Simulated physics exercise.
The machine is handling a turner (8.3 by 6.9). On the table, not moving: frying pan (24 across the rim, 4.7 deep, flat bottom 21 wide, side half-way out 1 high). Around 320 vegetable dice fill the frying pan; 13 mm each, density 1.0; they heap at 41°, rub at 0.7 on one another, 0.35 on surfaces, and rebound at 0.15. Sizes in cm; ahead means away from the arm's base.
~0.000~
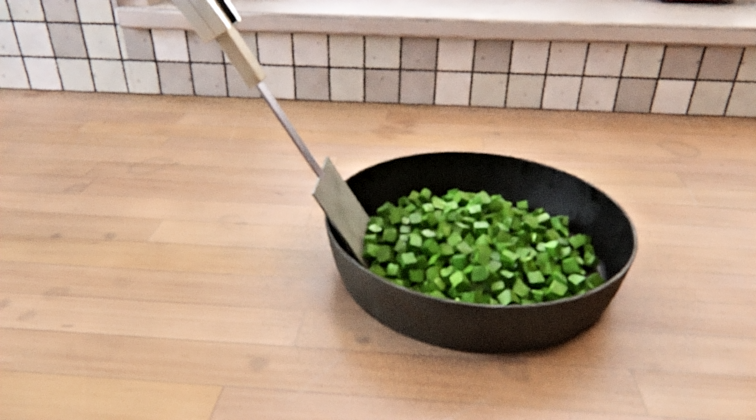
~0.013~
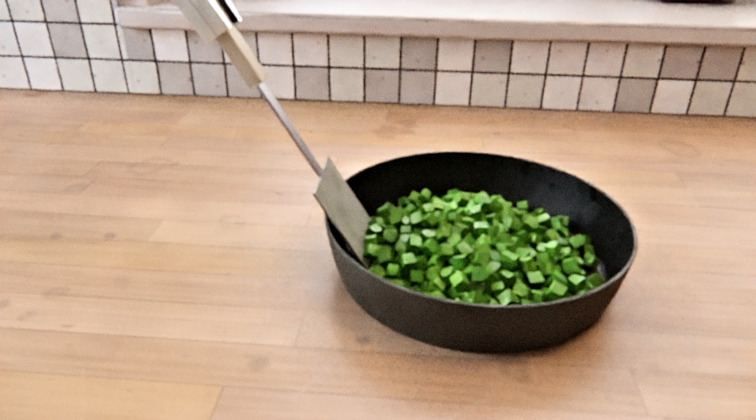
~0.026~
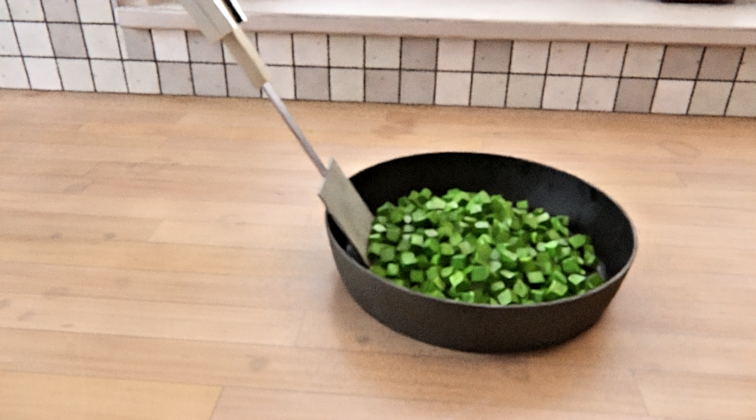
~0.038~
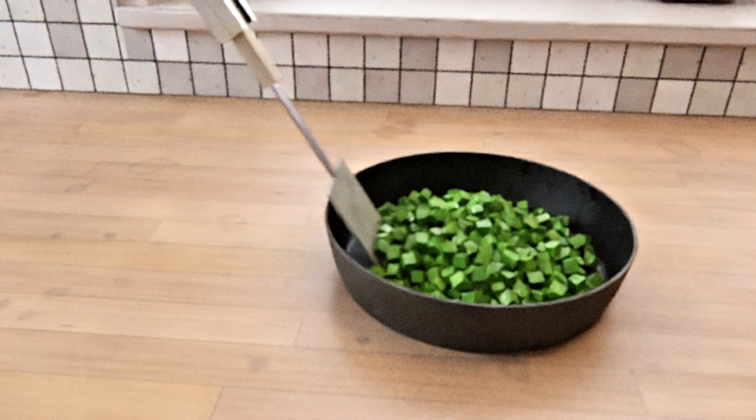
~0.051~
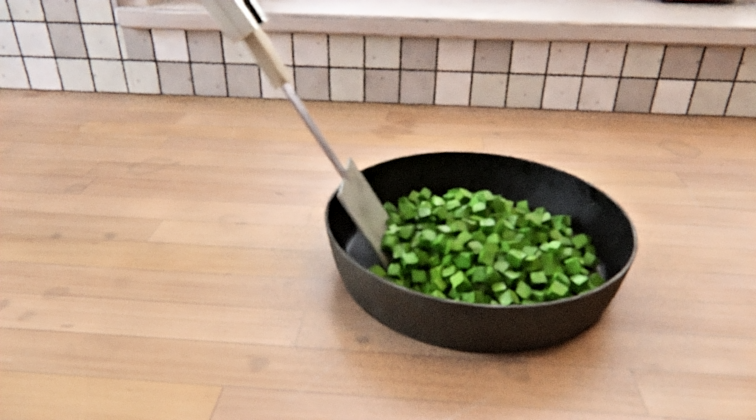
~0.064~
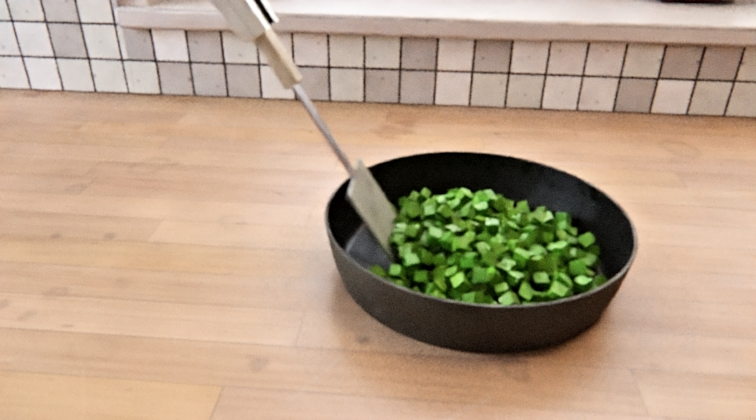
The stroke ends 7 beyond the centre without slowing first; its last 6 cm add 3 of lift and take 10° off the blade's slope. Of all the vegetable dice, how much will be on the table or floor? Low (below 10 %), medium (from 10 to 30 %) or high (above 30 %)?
On the table or floor the share is low, below 10 %.
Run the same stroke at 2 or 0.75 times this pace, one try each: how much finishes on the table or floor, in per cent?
Some 20 and 5 per cent.
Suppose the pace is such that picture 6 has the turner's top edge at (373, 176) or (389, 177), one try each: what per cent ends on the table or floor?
About 15 and 20 per cent.
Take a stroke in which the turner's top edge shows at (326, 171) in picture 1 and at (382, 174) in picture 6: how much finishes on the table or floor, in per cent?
Some 15 per cent.
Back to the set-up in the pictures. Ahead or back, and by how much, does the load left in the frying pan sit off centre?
Some 4.0 cm ahead.
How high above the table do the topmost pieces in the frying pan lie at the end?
Some 6.0 cm.
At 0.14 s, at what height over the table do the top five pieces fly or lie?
Roughly 5 cm.
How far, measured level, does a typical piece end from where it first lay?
Roughly 2 cm.
After 0.14 s, sloping 59°, highest piece 5 above the table; 320 in the frying pan.
After 0.21 s, sloping 55°, highest piece 8 above the table; 320 in the frying pan.
After 0.45 s, sloping 49°, highest piece 6 above the table; 313 in the frying pan, 7 on the table or floor.
After 1.50 s, sloping 49°, highest piece 6 above the table; 312 in the frying pan, 8 on the table or floor.
At rest, 312 in the frying pan, 8 on the table or floor. That is 2 % on the table or floor.
